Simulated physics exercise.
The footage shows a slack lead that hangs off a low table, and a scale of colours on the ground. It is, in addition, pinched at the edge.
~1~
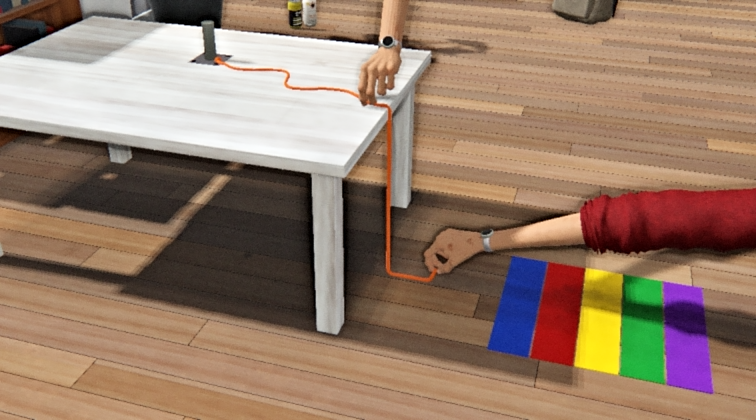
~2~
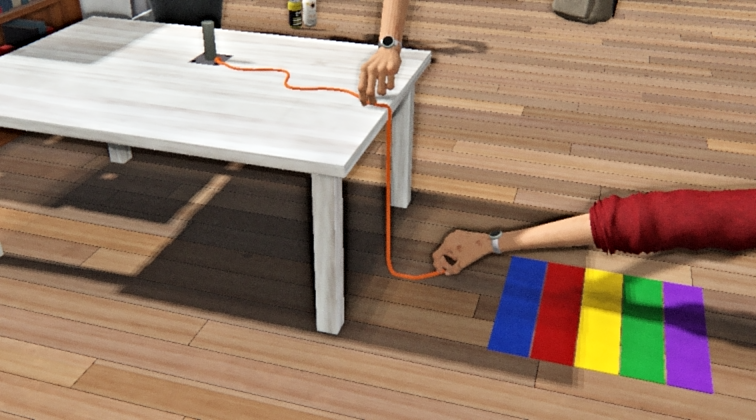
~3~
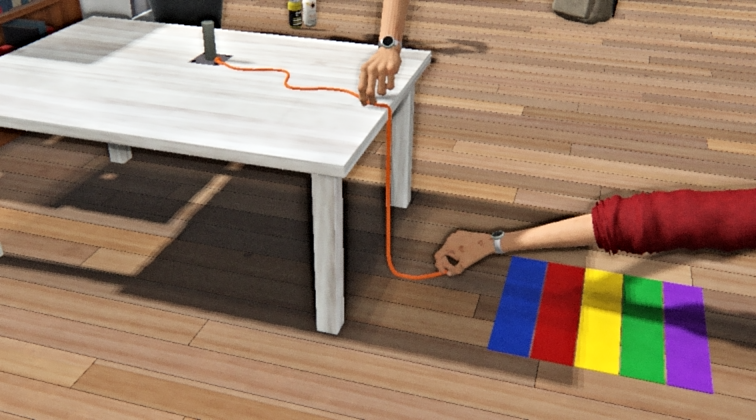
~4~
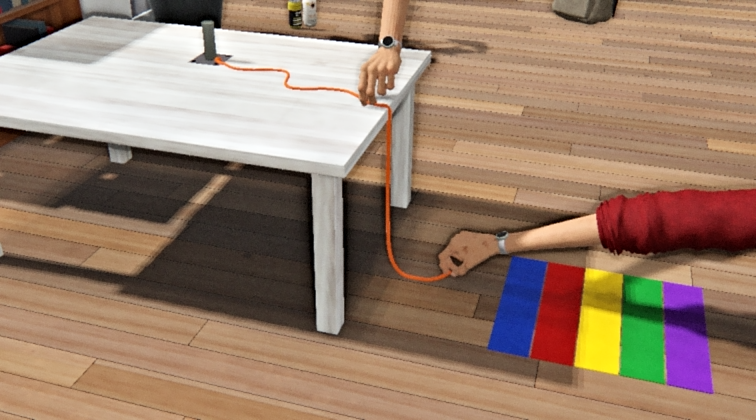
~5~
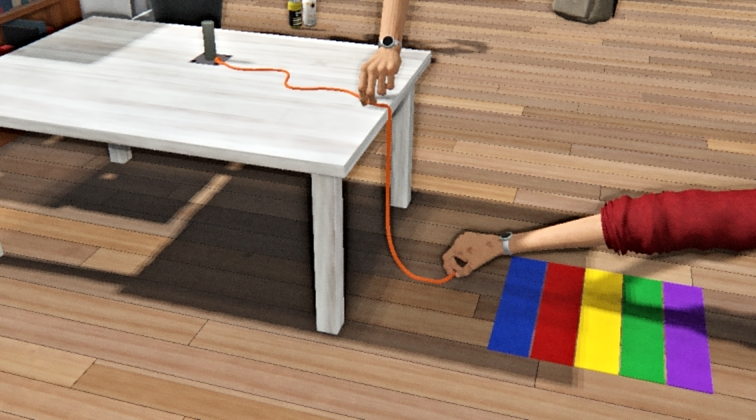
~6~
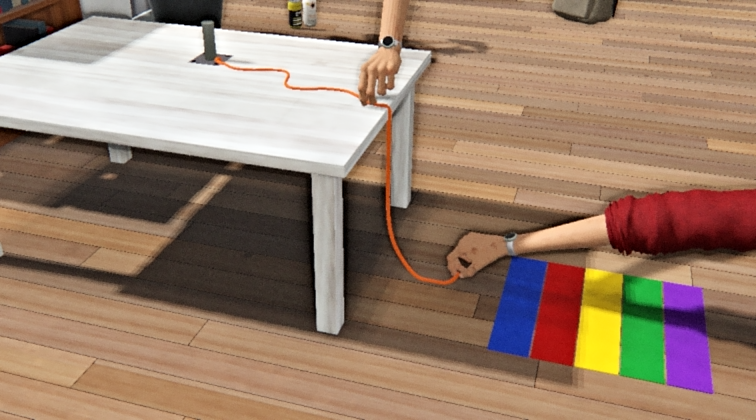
A room with a wooden plank floor is seen from above at an angle, with a low white table at left. An orange cord runs from a small dark upright object across the tabletop, under a hand at the edge, and down to a red-sleeved arm's hand beside blue, red, yellow, green and purple stripes. The lower hand slides slightly right, drawing the cord's bottom bend into a looser curve, while the upper hand and view stay still.
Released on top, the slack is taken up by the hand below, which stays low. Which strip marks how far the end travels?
The yellow strip.
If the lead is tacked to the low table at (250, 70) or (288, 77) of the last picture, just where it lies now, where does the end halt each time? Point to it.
It ends up at (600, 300) the first time and at (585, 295) the second time.
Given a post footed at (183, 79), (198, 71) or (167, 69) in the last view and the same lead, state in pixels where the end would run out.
The spots are near (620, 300), (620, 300) and (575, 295).
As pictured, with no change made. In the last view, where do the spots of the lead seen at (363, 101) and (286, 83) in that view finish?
Near (398, 113) and (313, 83).
Soon after, end near (544, 289); over red.
After that, end near (583, 295); over yellow.
At the stop, end near (606, 299); over yellow. It gets as far as the yellow strip.
